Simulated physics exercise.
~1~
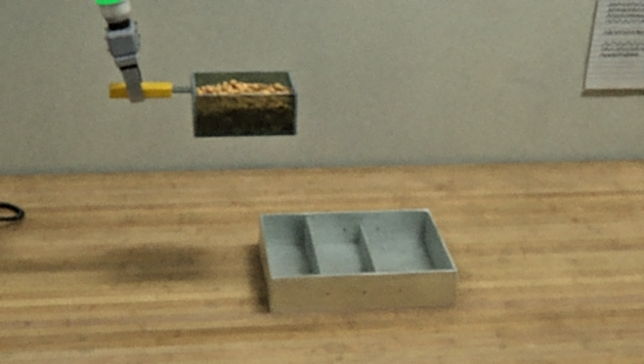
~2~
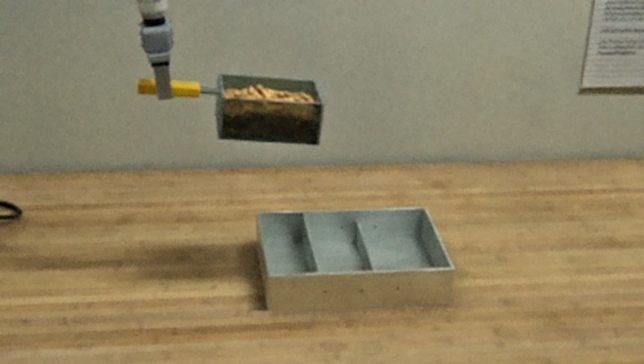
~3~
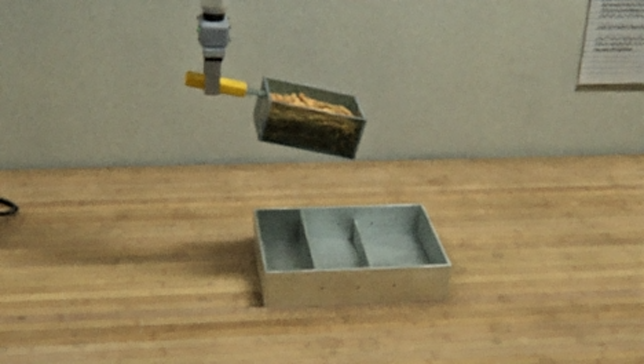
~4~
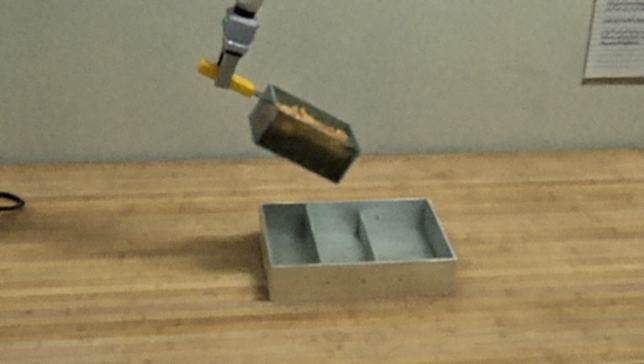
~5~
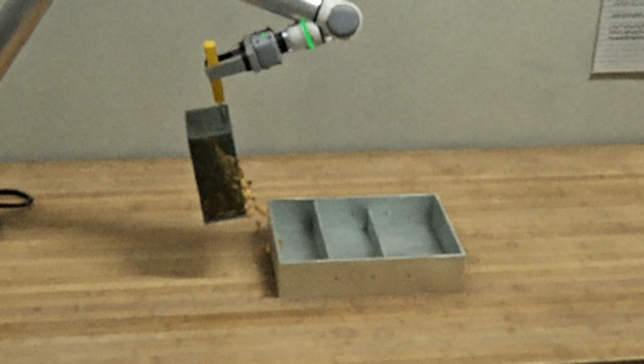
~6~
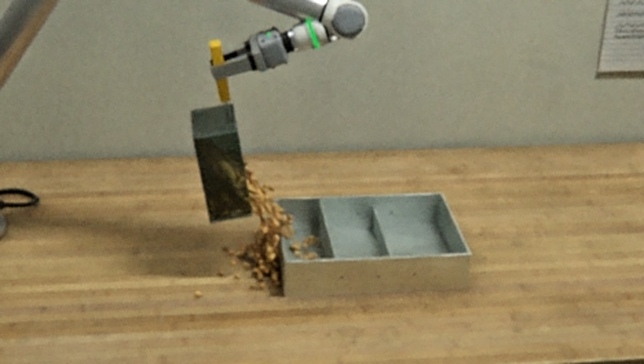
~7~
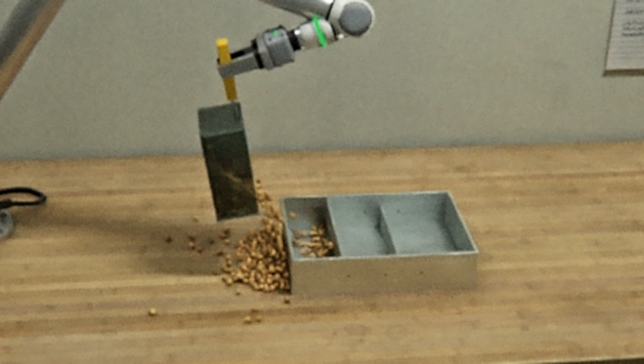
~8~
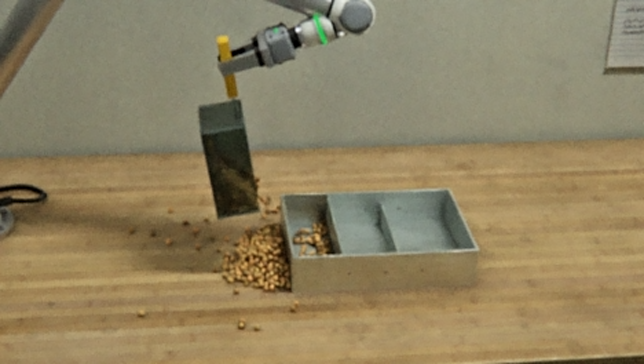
A robot arm holds a dark, open box of dried chickpeas by a yellow handle above a wooden table, where a pale tray with three compartments sits. The arm carries the box to the right over the tray, tipping it gradually downward. It then swings back left and turns the box nearly upright, and chickpeas begin spilling from its side. They pour down at the tray's left edge, some landing in the leftmost compartment and many piling outside it. The box stays tilted as the flow dwindles, leaving a large heap and scattered pieces on the table.
